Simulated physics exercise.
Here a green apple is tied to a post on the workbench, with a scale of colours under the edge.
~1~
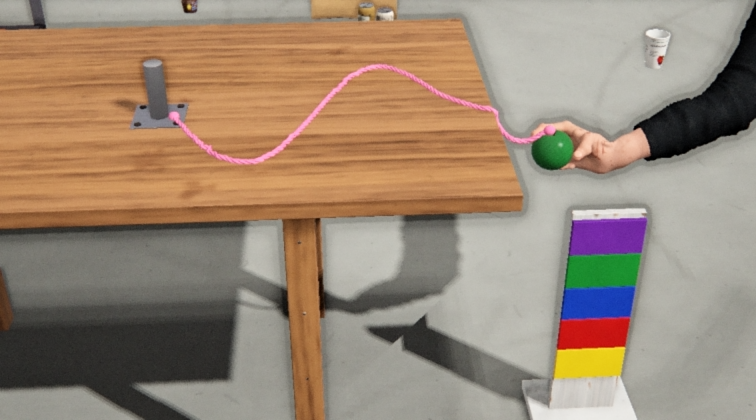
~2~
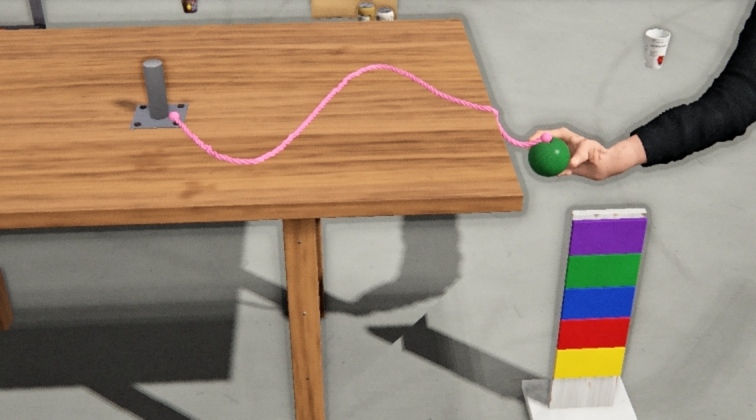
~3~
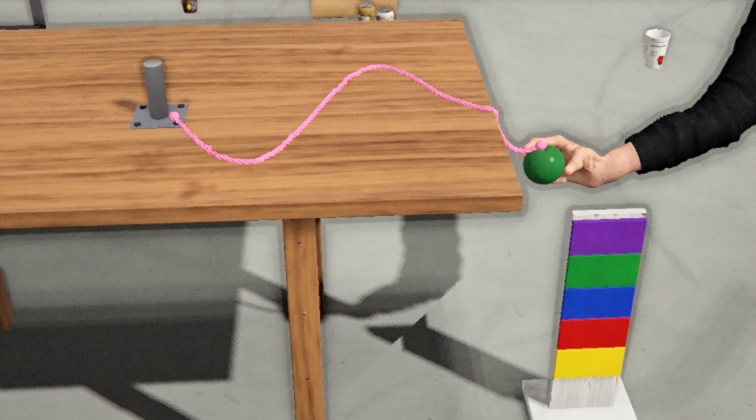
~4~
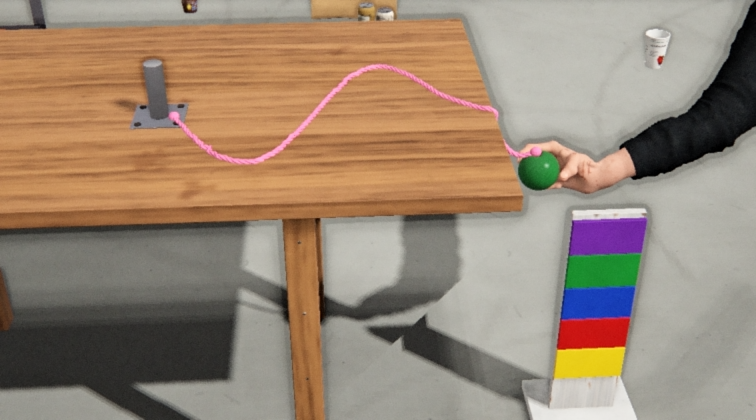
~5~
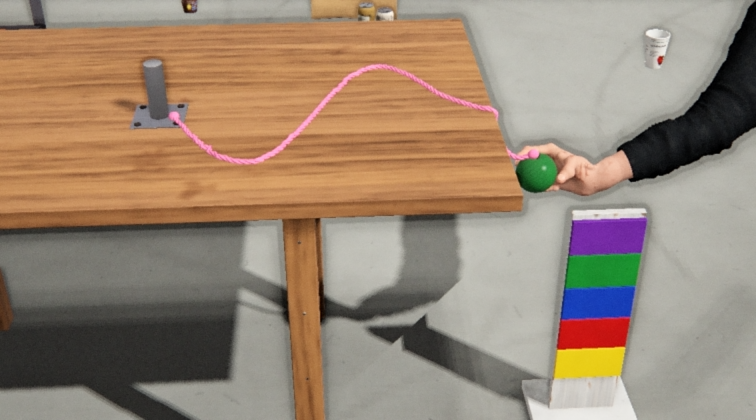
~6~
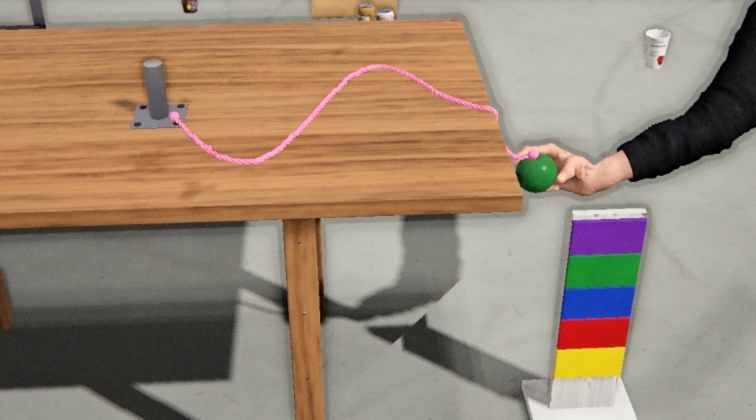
At a wooden workbench, a hand moves a green ball on a pink cord slightly down and left.
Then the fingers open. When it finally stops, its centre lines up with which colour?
Yellow.
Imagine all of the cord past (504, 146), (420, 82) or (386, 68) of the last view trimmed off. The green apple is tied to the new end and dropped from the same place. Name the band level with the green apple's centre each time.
Result per try - red; purple; none, it hangs higher.
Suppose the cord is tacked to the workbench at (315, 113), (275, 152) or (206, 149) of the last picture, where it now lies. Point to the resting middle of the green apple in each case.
Approximately (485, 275), (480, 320) and (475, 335), respectively.
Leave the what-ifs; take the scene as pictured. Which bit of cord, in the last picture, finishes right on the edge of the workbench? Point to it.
Pixel (340, 86) or thereabouts.
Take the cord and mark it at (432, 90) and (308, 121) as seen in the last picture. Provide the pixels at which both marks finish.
The first settles around (490, 254), the second around (410, 120).
A little later, apple near (494, 348); level with red.
Next, apple near (468, 383); level with yellow.
When it is over, apple near (475, 380); level with yellow. The cord holds its middle at yellow.
